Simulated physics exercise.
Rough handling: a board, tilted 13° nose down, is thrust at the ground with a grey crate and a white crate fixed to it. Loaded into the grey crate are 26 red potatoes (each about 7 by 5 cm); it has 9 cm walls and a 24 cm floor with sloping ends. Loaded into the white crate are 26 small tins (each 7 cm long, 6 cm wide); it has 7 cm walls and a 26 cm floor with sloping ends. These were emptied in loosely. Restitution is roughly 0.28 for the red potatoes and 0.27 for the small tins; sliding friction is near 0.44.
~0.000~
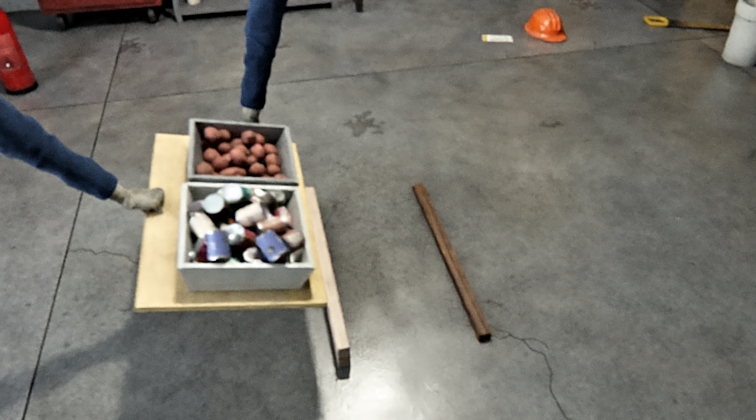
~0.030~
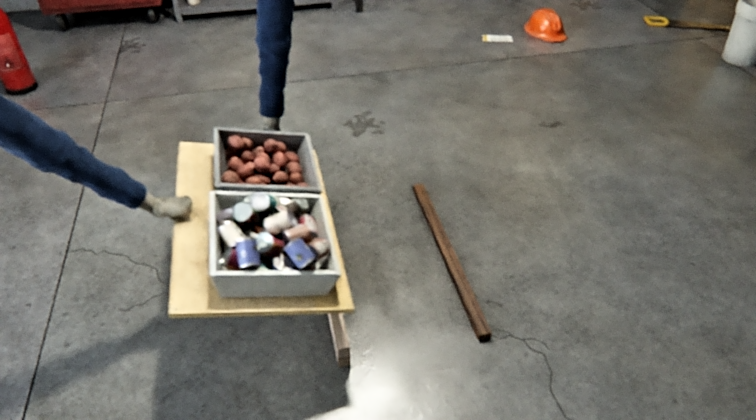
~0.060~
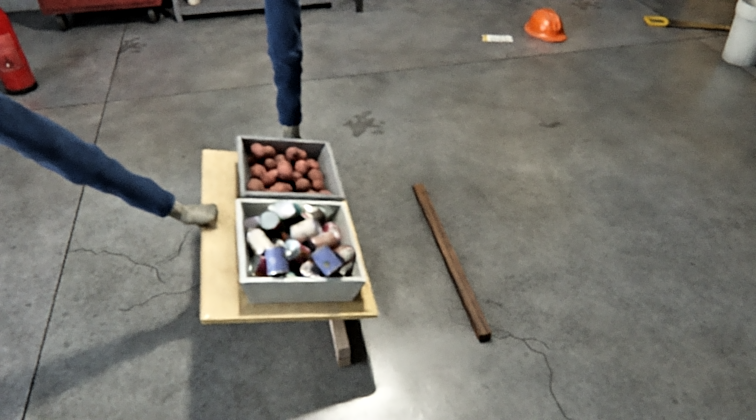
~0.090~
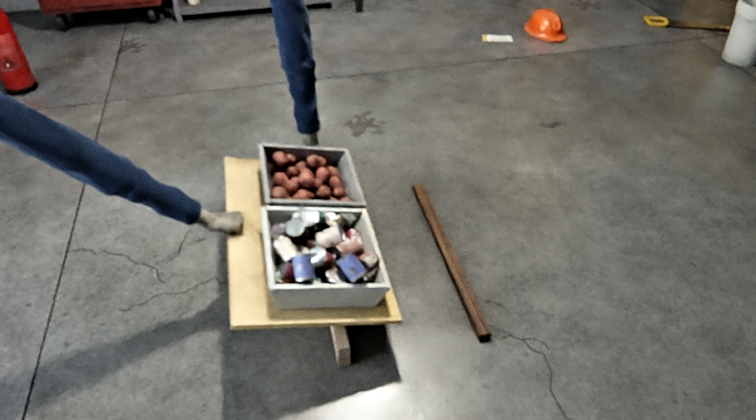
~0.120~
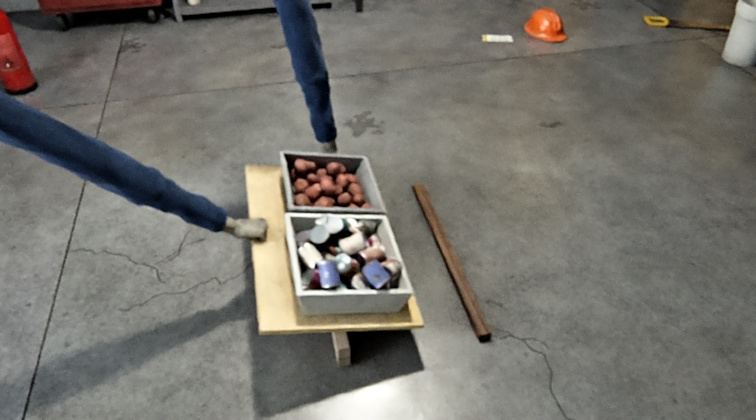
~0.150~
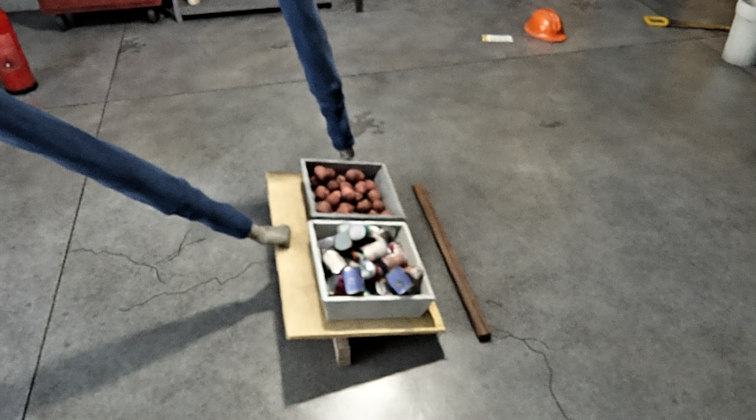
Two arms in blue sleeves and gloves slid a wooden board to the right and slightly toward the camera across the floor, carrying a grey crate of red potatoes and a white crate of small tins.
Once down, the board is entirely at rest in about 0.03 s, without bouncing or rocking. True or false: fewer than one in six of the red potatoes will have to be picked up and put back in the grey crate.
True.
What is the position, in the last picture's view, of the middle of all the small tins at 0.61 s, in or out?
(427, 270).
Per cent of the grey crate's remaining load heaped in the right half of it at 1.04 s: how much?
Around 70 per cent.
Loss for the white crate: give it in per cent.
Loss for the white crate - 30 per cent.
After 0.19 s, touchdown against the batten.
After 0.27 s, 0 of 26 out of the grey crate and 0 of 26 out of the white crate.
After 0.39 s, 0 of 26 out of the grey crate and 5 of 26 out of the white crate.
After 0.61 s, 0 of 26 out of the grey crate and 8 of 26 out of the white crate.
When it is over (at 1.04 s), 0 of 26 out of the grey crate and 8 of 26 out of the white crate. Asked share, 0 of 26, 0 per cent.
